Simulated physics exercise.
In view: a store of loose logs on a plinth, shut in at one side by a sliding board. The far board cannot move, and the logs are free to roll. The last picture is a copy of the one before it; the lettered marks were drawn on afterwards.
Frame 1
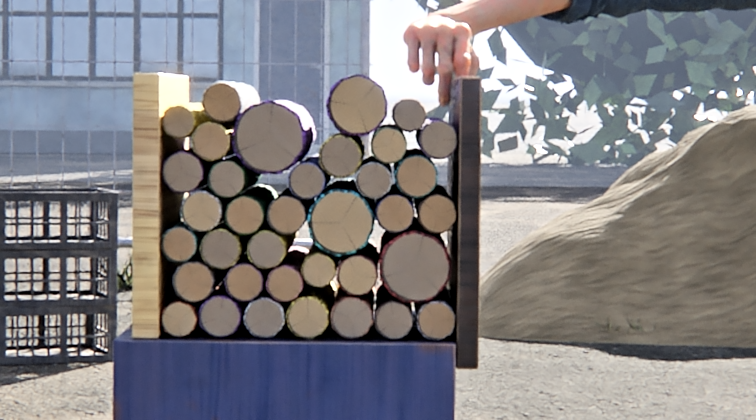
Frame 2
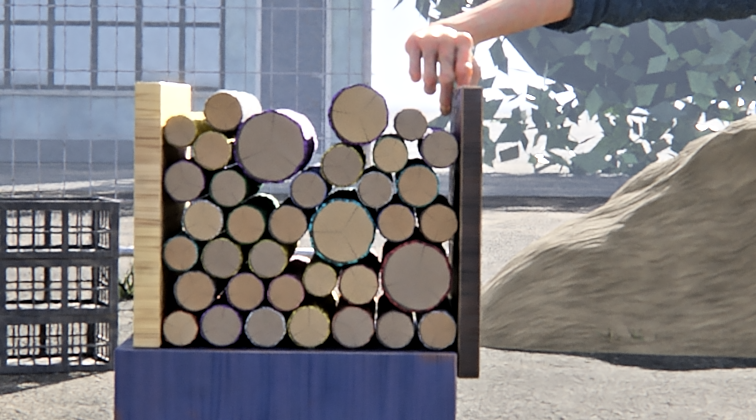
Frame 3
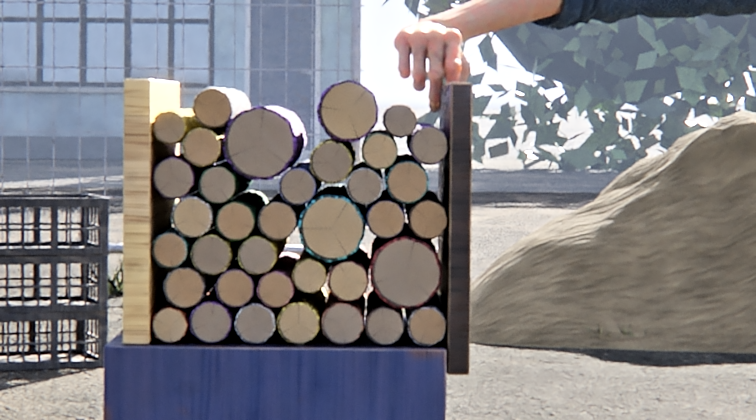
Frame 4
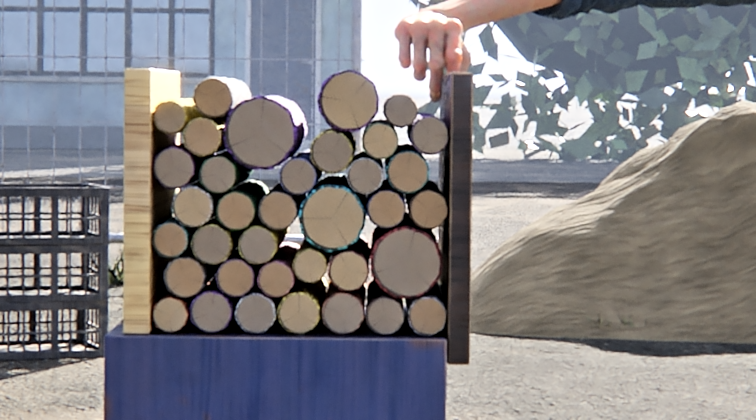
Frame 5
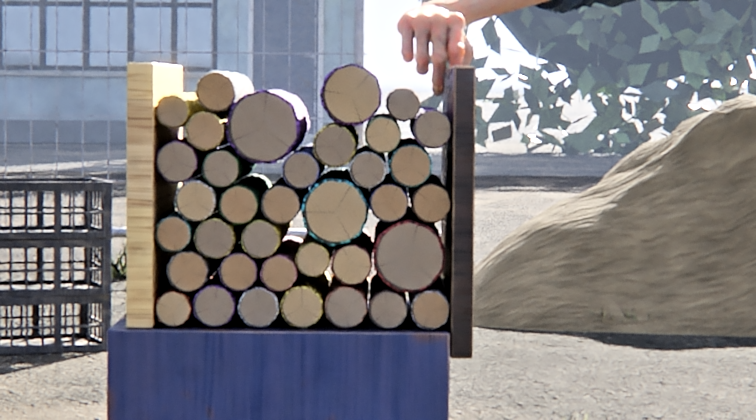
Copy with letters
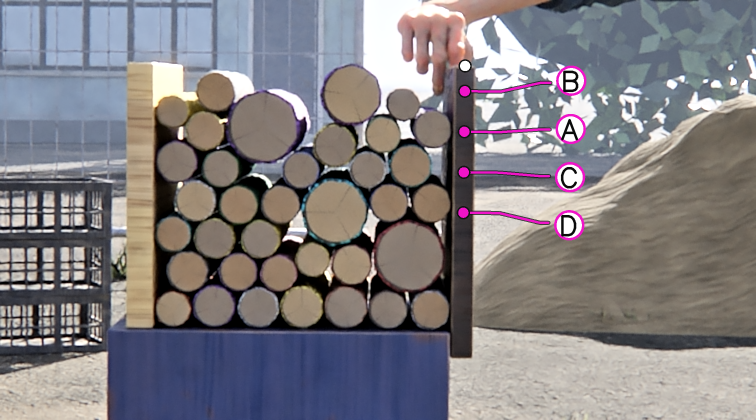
A hand resting on top of a dark upright board beside stacked round logs on a blue plinth, the view shifting slightly.
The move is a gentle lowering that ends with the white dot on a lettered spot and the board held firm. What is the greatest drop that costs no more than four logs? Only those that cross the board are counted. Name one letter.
The last mark within the limit is D.
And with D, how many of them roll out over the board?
The count is two.
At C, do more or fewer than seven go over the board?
At C, fewer than seven.
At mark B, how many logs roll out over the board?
With B, none.
On the marked copy, A at (464, 132); B at (464, 91); C at (464, 172); D at (463, 213); the white dot at (465, 66).
Taking D. A third of the way, top of the board (453, 136).
Two thirds of the way, top of the board (452, 212).
When it is over, top of the board (452, 212), two out over the board.
As for the rest, A none out over the board; B none out over the board; C none out over the board.
